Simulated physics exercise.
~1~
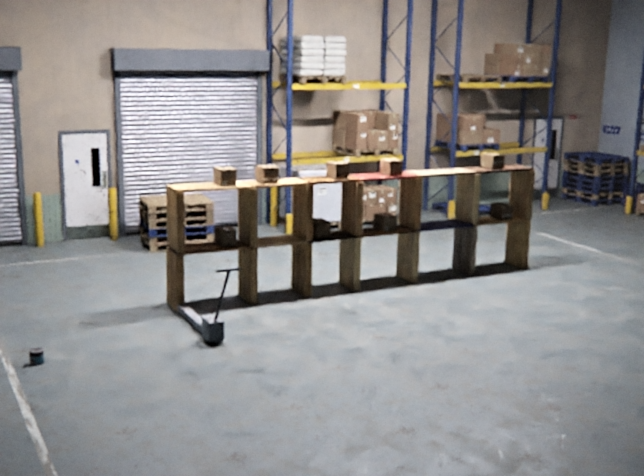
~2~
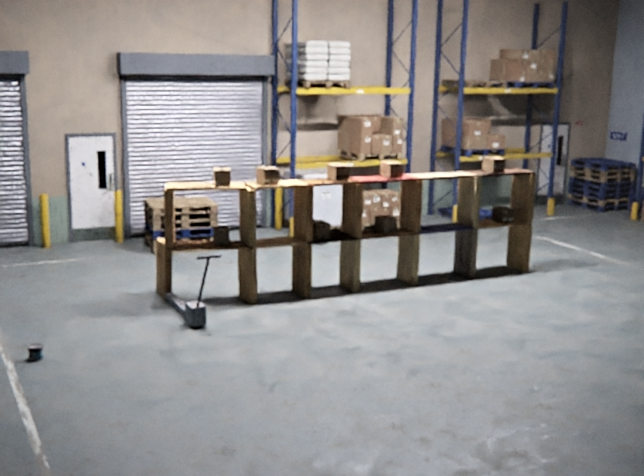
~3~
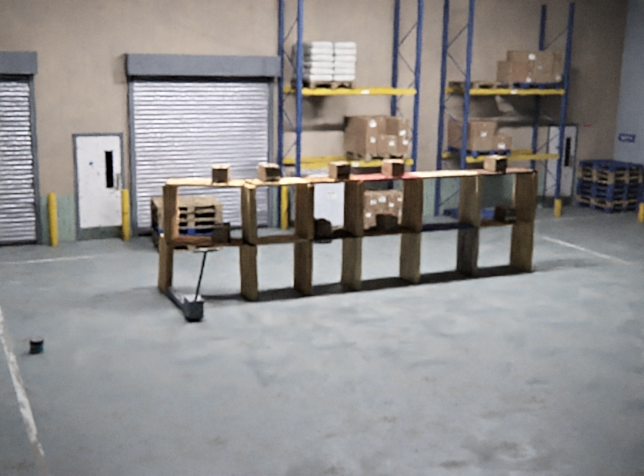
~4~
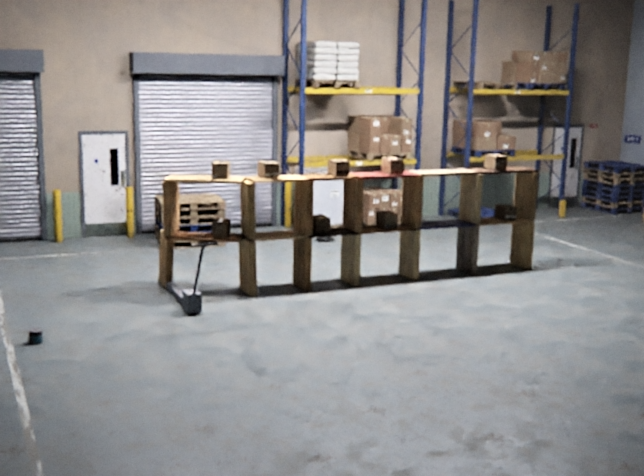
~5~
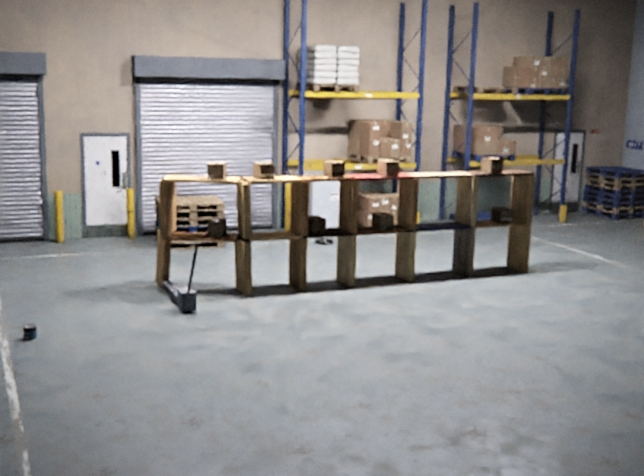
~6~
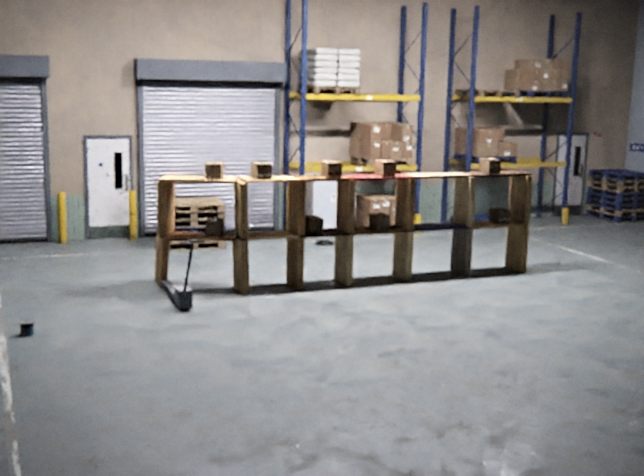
A long timber rack stays standing as a floor jack shifts slightly at its left end.
